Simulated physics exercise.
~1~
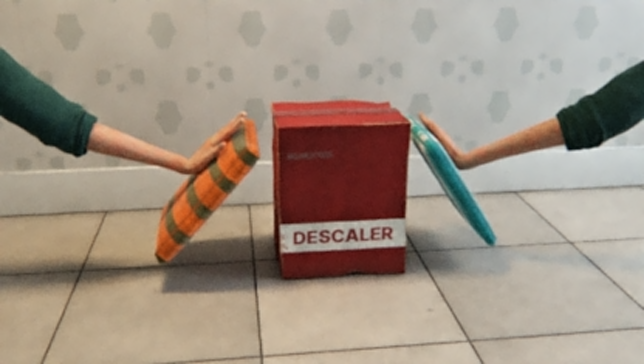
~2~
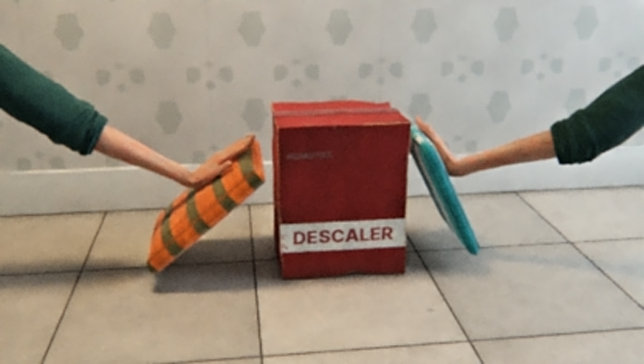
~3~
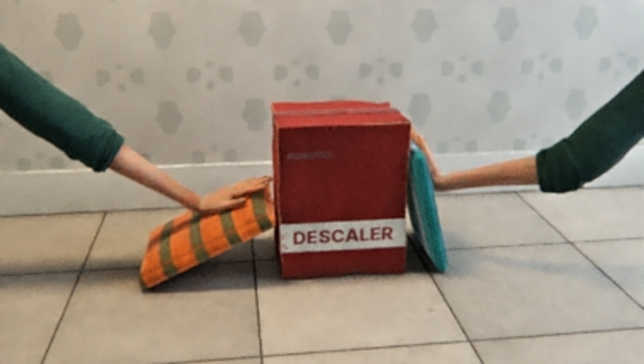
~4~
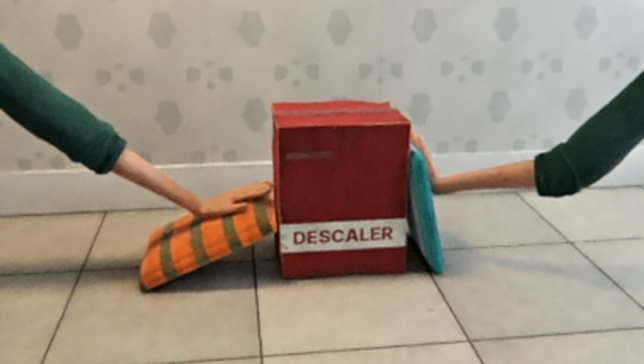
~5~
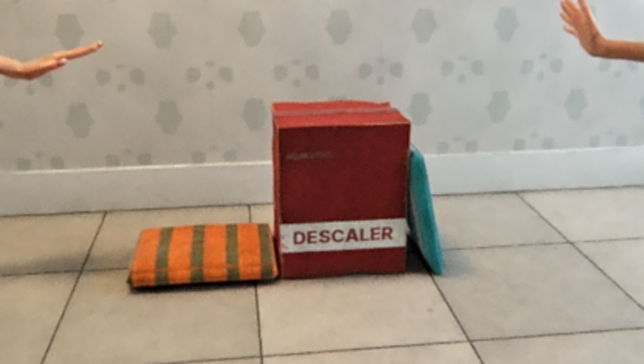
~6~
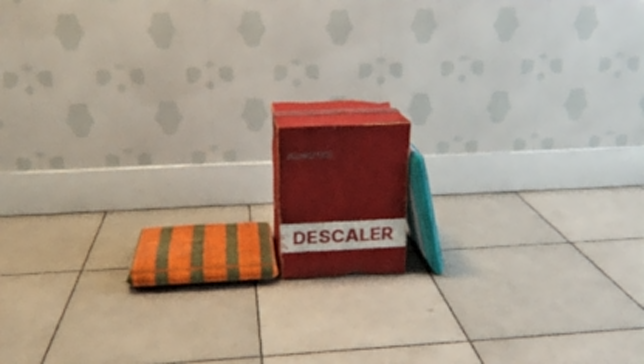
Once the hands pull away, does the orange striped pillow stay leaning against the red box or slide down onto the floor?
The orange striped pillow slides down and lies flat on the floor. Only the turquoise seat pad stays leaning against the box.
